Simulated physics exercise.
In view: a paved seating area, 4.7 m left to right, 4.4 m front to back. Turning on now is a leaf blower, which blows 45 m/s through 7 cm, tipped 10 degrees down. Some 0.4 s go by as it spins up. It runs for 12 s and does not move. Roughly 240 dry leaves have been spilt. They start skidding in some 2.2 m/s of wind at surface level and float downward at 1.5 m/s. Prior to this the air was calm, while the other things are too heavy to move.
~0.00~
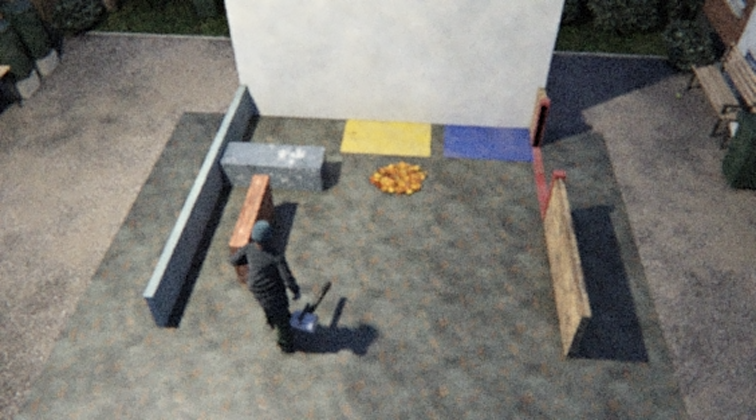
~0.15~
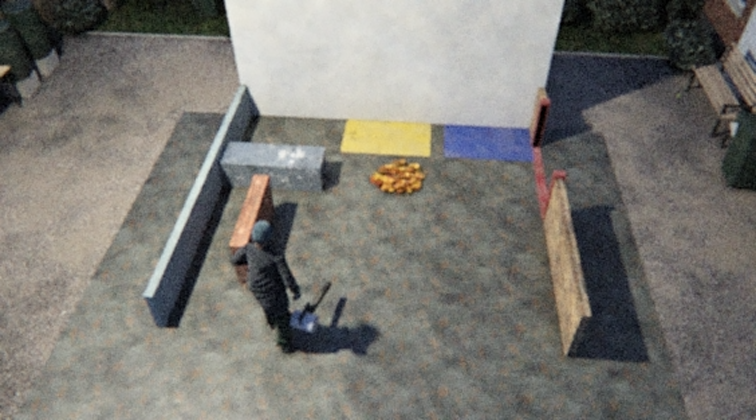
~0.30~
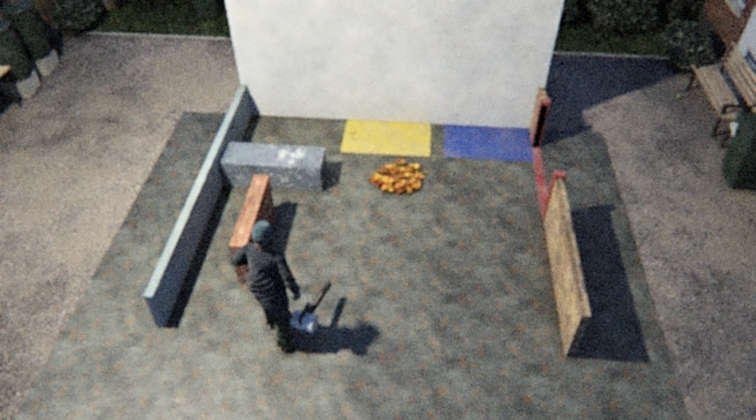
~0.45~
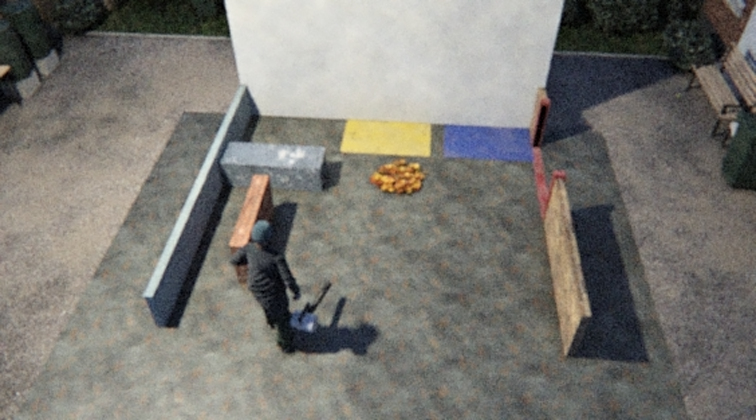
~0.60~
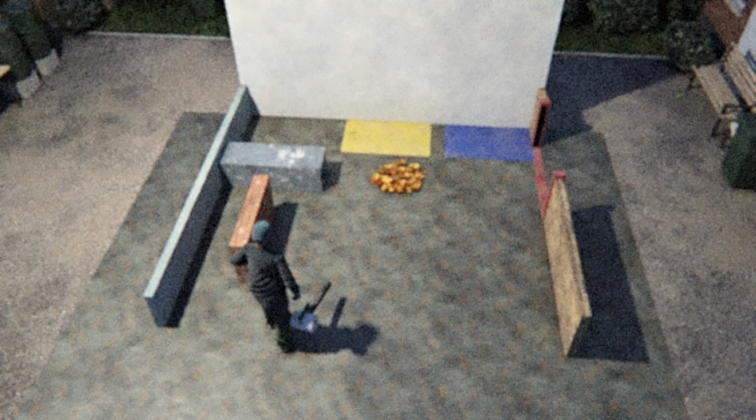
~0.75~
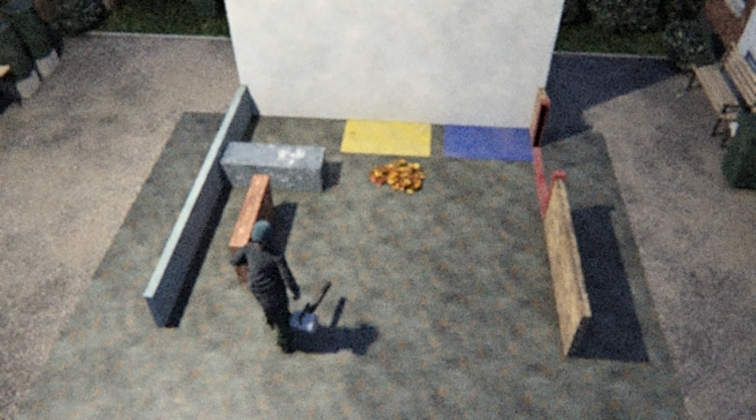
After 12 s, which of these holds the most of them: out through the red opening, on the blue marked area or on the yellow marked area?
The blue one.
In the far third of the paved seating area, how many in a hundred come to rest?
About 100 percent.
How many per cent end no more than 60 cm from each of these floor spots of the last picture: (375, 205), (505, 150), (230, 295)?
In order: About 0 %, then 50 %, then 0 %.
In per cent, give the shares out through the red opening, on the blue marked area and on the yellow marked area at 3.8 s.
I'd say around 0 per cent at red, 60 per cent at blue, 30 per cent at yellow.
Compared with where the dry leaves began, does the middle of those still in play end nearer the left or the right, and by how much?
Looks like a right-hand shift of around 1.8 m.
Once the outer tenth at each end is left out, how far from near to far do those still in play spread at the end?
About 0.0 m from near to far.
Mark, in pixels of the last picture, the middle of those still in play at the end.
Roughly at (514, 127).
After 2.4 s, 84 % are on the move or not yet settled, 57 % are on the blue marked area, 0 % out through the red opening and 31 % on the yellow marked area; the middle of those still in play is near (453, 124).
After 3.8 s, 70 % are on the move or not yet settled, 60 % are on the blue marked area, 0 % out through the red opening and 27 % on the yellow marked area; the middle of those still in play is near (478, 125).
After 6.6 s, 54 % are on the move or not yet settled, 70 % are on the blue marked area, 1 % out through the red opening and 22 % on the yellow marked area; the middle of those still in play is near (502, 126).
After 12.0 s, at the end, 79 % are on the blue marked area, 1 % out through the red opening and 15 % on the yellow marked area; the middle of those still in play is near (514, 127).
